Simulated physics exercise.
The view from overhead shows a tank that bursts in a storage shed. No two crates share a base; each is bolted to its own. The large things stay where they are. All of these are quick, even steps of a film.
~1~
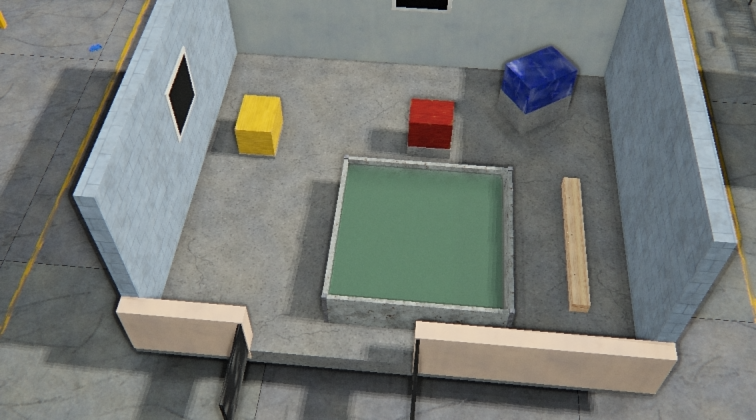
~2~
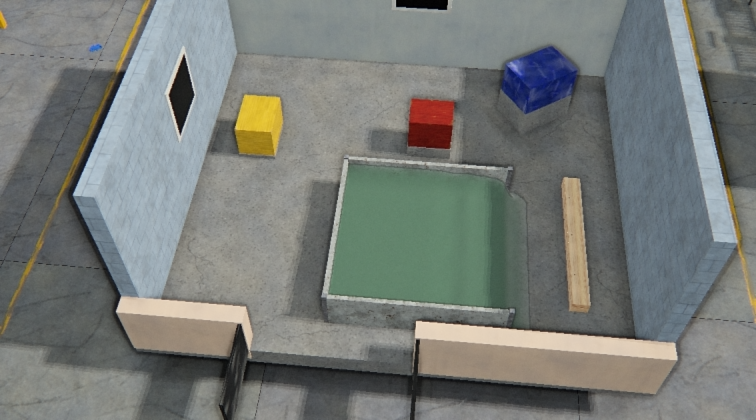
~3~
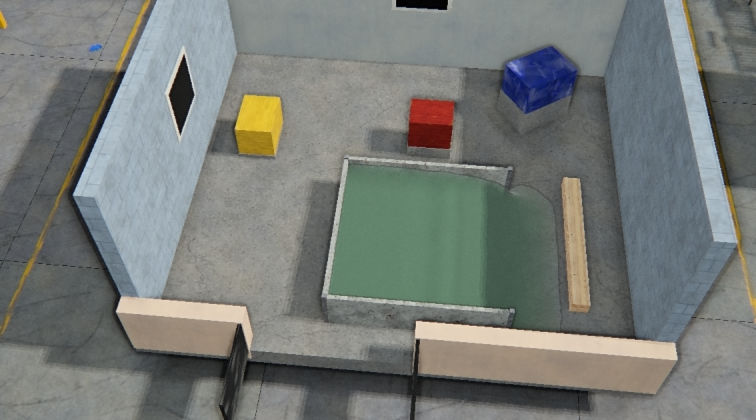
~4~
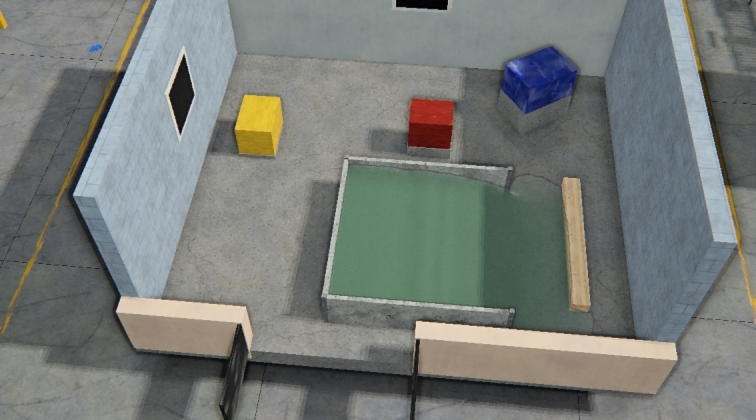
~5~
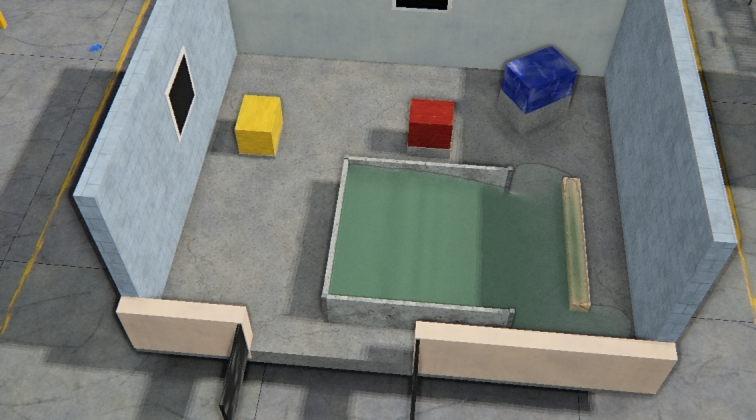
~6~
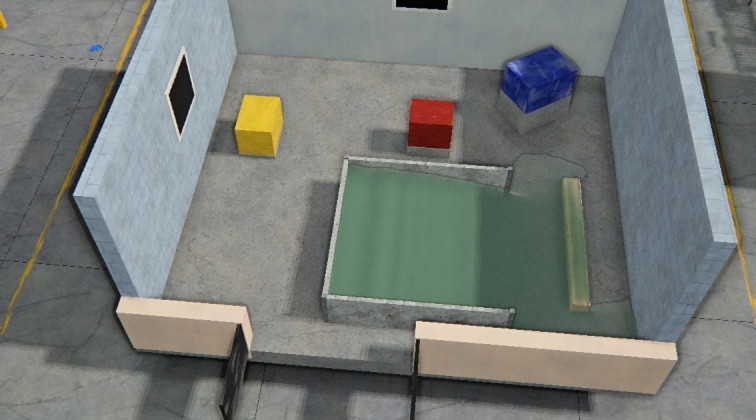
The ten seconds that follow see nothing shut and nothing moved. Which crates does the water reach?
In order: The red crate is missed by the water this time; the yellow crate is not missed by the water this time; the blue crate is missed by the water this time.
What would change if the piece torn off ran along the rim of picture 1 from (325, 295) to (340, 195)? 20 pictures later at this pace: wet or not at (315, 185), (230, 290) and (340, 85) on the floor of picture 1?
As listed: Under water, awash, clear.
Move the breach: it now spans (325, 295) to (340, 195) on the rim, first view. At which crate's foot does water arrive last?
The crate marked blue.
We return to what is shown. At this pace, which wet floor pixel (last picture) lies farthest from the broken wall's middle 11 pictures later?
I'd put it around (599, 80).
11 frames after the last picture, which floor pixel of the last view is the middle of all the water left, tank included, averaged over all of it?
The spot I would choose is (506, 254).
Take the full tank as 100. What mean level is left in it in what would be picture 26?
About 30 %.
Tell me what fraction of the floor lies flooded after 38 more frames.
Roughly 75 percent.
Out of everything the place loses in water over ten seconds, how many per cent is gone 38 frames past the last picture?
Something close to 55 percent by that point.
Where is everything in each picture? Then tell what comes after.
The first picture shows the tank at (423, 232) is whole and still.
In the second picture, water pours out at (504, 255) and has run to a hidden place.
In the third picture, the front is at a hidden place, out from the gap at (504, 256).
In the fourth picture, the front is at a hidden place, out from the gap at (504, 256).
In the fifth picture, water pours out at (504, 256) and has run to a hidden place.
In the sixth picture, water pours out at (504, 256) and has run to a hidden place.
A moment on, water covers 25 % of the floor; the red crate not reached, the yellow crate not reached, the blue crate water round its plinth.
Next, water covers 30 % of the floor; the red crate not reached, the yellow crate not reached, the blue crate water round its plinth.
Then, water covers 50 % of the floor; the red crate water round its plinth, the yellow crate not reached, the blue crate water round its plinth.
Later, water covers 75 % of the floor; the red crate water round its plinth, the yellow crate water round its plinth, the blue crate water round its plinth.
In the end, water covers 95 % of the floor; the red crate stayed above the water, the yellow crate was topped, the blue crate stayed above the water.
